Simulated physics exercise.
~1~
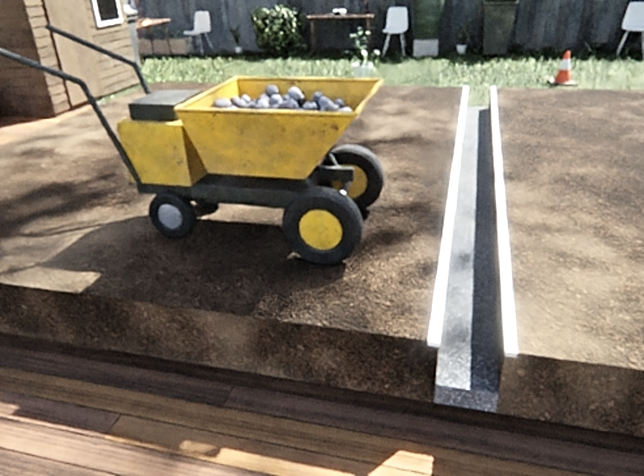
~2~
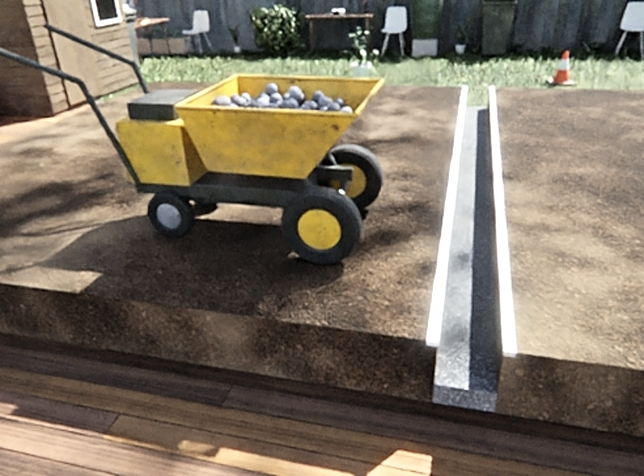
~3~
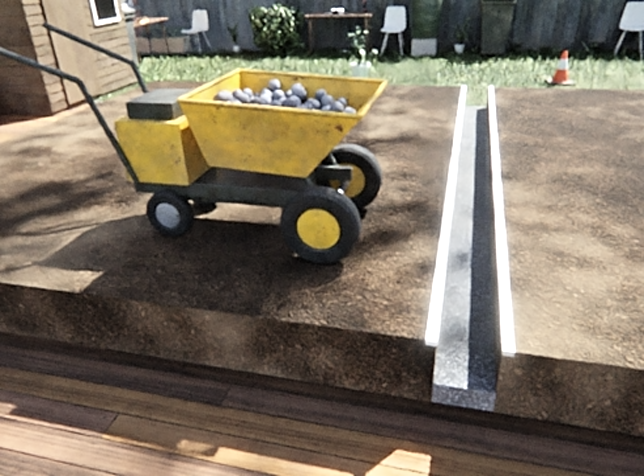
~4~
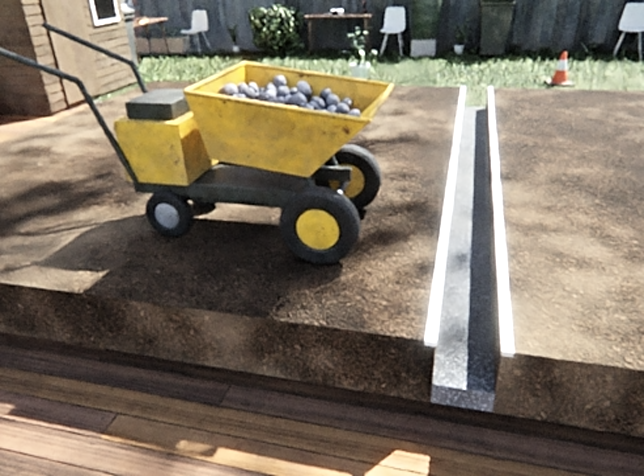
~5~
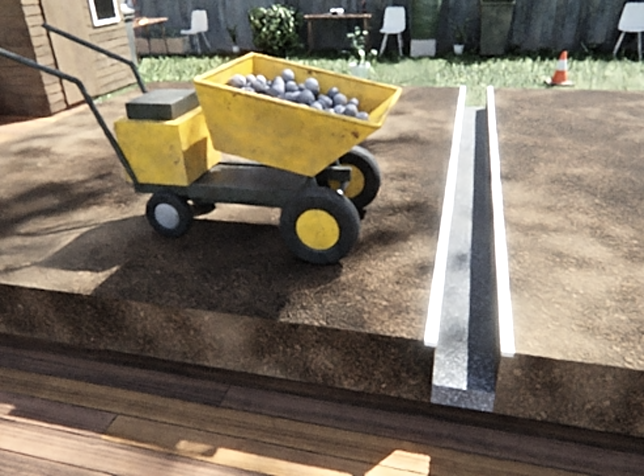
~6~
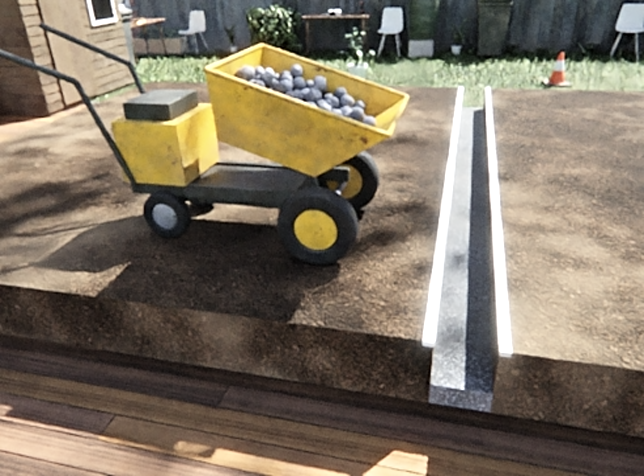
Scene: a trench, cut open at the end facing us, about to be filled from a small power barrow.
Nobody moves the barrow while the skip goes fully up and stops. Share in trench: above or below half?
I expect most of the load to land in the trench.
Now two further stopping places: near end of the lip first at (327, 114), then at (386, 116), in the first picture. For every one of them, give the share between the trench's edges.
Near 70 % and 50 %.
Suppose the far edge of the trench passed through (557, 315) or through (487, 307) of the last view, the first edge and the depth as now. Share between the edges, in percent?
Roughly 100 % and 60 %.
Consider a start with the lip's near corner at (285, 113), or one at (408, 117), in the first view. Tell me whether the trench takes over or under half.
To start, the lesser share; after that, the lesser share.
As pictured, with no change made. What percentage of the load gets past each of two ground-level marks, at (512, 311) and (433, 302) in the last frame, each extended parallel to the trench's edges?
Close to 10 per cent, then close to 90 per cent.
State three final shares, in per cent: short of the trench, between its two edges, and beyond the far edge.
In percent, around: Short 0; between 80; beyond 15.
Just after the last frame, skip tipped steeply; every one in the skip.
A moment on, skip tipped right over; the larger part in the skip; roughly a quarter in or heaped over the trench; just a few beyond it; just a few falling.
Further on, skip tipped right over; about a tenth in the skip; the larger part in or heaped over the trench; about a tenth beyond it.
When it is over, skip tipped right over; about a tenth in the skip; just a few short of the trench; the larger part in or heaped over the trench; about a tenth beyond it.
